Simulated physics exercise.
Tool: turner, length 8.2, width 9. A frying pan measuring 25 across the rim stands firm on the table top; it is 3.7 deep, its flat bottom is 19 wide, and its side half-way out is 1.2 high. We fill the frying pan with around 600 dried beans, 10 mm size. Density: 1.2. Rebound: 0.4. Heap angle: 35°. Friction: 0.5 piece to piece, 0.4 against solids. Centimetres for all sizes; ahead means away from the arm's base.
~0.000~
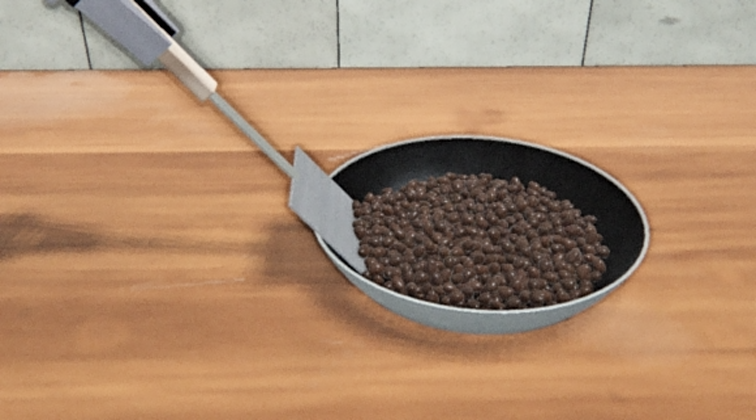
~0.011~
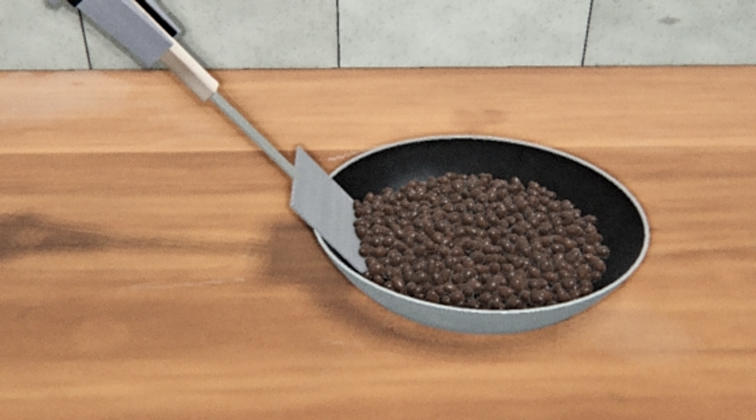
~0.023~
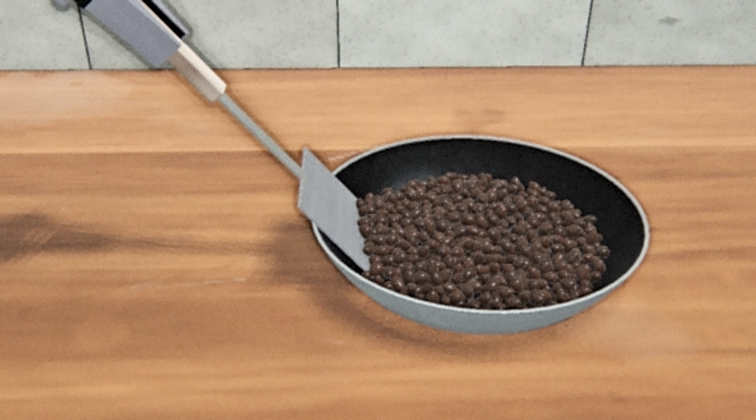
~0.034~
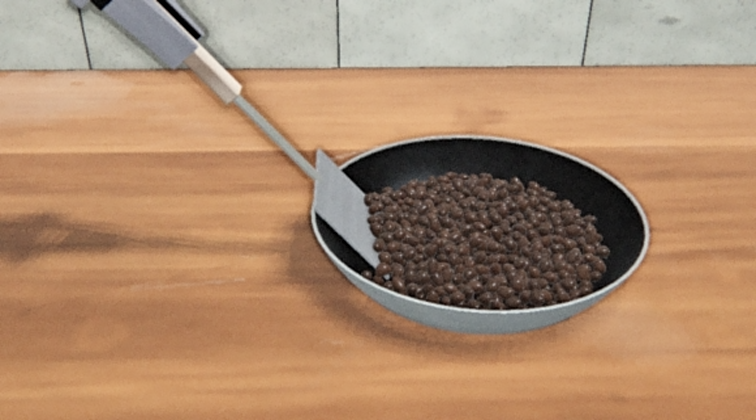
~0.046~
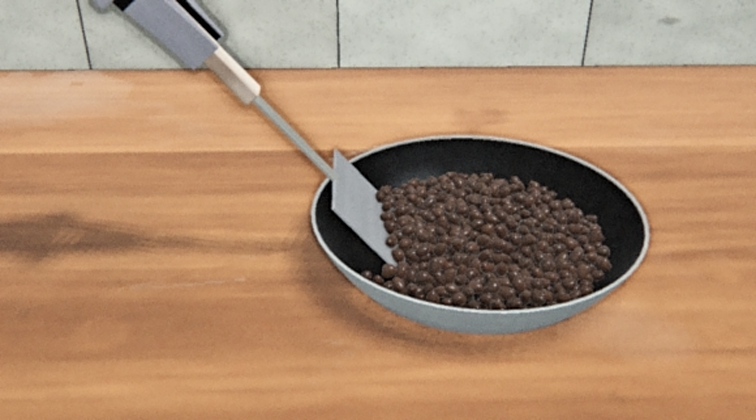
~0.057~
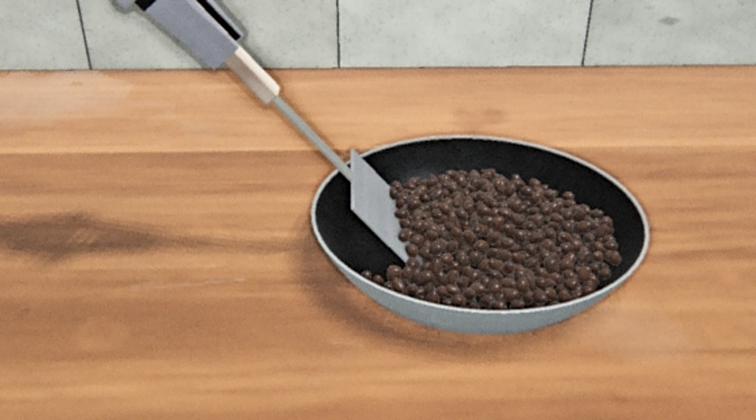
Metal turner on a robotic arm starting still, then pushing dark beans slowly rightward across a black frying pan on a wooden table.
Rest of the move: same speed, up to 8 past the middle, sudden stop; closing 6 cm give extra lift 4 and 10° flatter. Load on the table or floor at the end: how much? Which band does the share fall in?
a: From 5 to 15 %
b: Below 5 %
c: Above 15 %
The answer is c.
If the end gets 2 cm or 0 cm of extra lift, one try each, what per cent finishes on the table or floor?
Close to 30 and 20 percent respectively.
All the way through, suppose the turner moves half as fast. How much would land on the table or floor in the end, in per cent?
In that case, close to 10 per cent.
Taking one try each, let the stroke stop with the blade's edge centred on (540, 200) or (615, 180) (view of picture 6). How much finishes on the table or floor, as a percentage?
First try roughly 15 percent, second roughly 35 percent.
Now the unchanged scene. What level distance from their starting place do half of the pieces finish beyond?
Somewhere around 5 centimetres, I'd say.
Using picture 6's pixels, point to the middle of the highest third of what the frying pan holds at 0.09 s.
I'd put it close to (508, 217) in the last picture.
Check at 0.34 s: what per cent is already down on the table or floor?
That would be near 25 per cent, give or take.
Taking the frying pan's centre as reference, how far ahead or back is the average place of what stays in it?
Forward offset: Roughly 4.0 cm.
By 0.09 s, sloping 50°, highest piece 6 above the table; 595 in the frying pan.
By 0.12 s, sloping 47°, highest piece 7 above the table; 594 in the frying pan, 1 on the blade or in flight.
By 0.34 s, sloping 40°, highest piece 11 above the table; 446 in the frying pan, 142 on the table or floor, 7 on the blade or in flight.
By 1.39 s, sloping 40°, highest piece 4 above the table; 446 in the frying pan, 149 on the table or floor.
Final count, 446 in the frying pan, 149 on the table or floor. That is 25 % on the table or floor.
